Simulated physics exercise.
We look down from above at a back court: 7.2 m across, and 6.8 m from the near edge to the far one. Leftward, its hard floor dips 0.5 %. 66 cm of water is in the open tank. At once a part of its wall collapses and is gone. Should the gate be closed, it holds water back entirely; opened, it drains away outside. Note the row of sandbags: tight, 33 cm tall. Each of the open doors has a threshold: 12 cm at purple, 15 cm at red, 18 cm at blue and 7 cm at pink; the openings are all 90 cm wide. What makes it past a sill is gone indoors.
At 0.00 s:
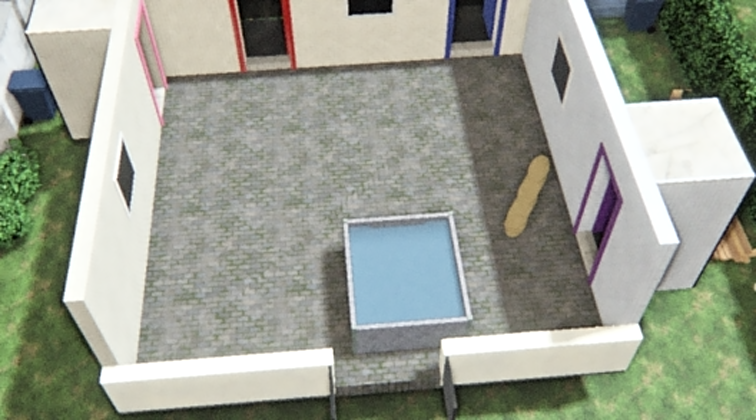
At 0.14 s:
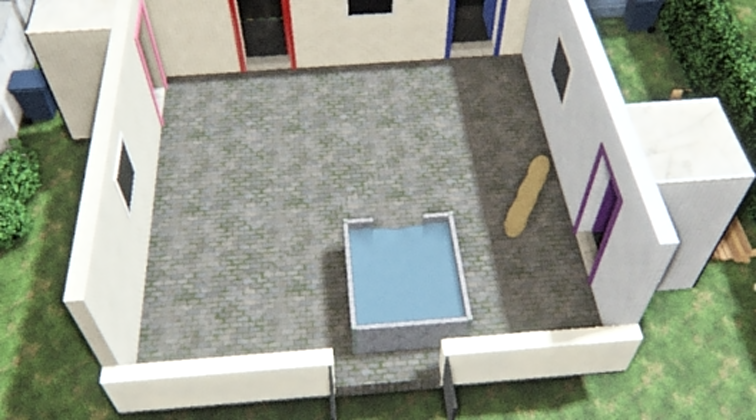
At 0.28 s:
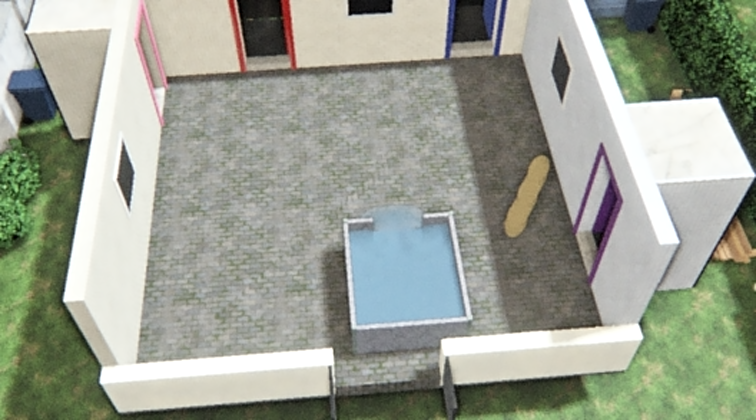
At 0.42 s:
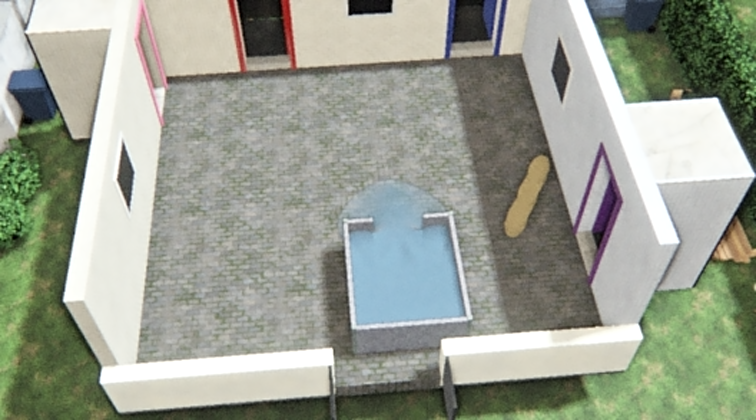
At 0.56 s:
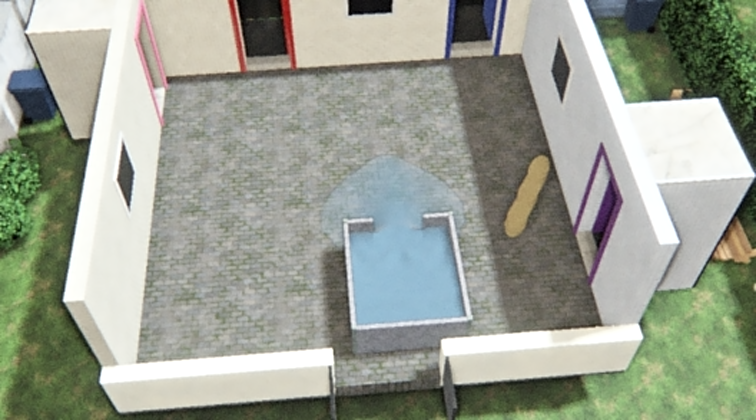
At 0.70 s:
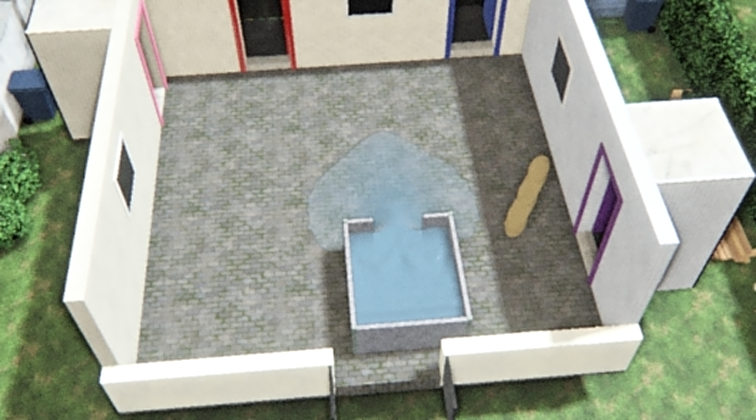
A walled back court with a grey paved floor is seen from above, with green grass outside its pale walls. An open tank of blue water stands near the gap in the front wall, with a tan row of sandbags to its right, red and blue doorframes behind, pink left and purple right. Part of the tank's far wall vanishes, and water pours out, fanning across the paving away from the still camera.
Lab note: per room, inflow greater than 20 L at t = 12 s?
My prediction: At the purple door the amount let in will fall short of the limit; at the red door the amount let in will fall short of the limit; at the blue door the amount let in will fall short of the limit; at the pink door the amount let in will top the limit.
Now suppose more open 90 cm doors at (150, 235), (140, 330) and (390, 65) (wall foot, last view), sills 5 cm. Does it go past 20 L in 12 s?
Less, less, more.
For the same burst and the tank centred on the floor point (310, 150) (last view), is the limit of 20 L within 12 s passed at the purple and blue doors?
Well, purple ends up inside the mark and blue ends up inside the mark.
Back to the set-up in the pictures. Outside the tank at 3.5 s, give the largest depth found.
Around 24 centimetres.
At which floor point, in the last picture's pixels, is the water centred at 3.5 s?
Around (383, 184) in the last picture.
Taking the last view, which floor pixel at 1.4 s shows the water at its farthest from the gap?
(346, 70).
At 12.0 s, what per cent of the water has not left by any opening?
Around 96 per cent of the water.
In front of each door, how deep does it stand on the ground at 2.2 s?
Depth readings (cm): Purple = 0; red = 12; blue = 11; pink = 0.
After 1.4 s water covers 30 % of the floor and is deepest (38 cm) near (394, 241); purple door not reached, red door not reached, blue door not reached, pink door not reached.
After 2.2 s water covers 45 % of the floor and is deepest (28 cm) near (394, 241); purple door not reached, red door 12 cm at the sill, 0 L in, blue door 11 cm at the sill, 0 L in, pink door not reached.
After 3.5 s water covers 50 % of the floor and is deepest (24 cm) near (167, 82); purple door not reached, red door 11 cm at the sill, 0 L in, blue door 12 cm at the sill, 0 L in, pink door 9 cm at the sill, 0 L in.
After 7.0 s water covers 65 % of the floor and is deepest (12 cm) near (165, 101); purple door 1 cm at the sill, 0 L in, red door 6 cm at the sill, 0 L in, blue door 7 cm at the sill, 0 L in, pink door 12 cm at the sill, 56 L in.
After 12.0 s water covers 90 % of the floor and is deepest (9 cm) near (136, 378); purple door 1 cm at the sill, 0 L in, red door 7 cm at the sill, 0 L in, blue door 4 cm at the sill, 0 L in, pink door 8 cm at the sill, 81 L in.
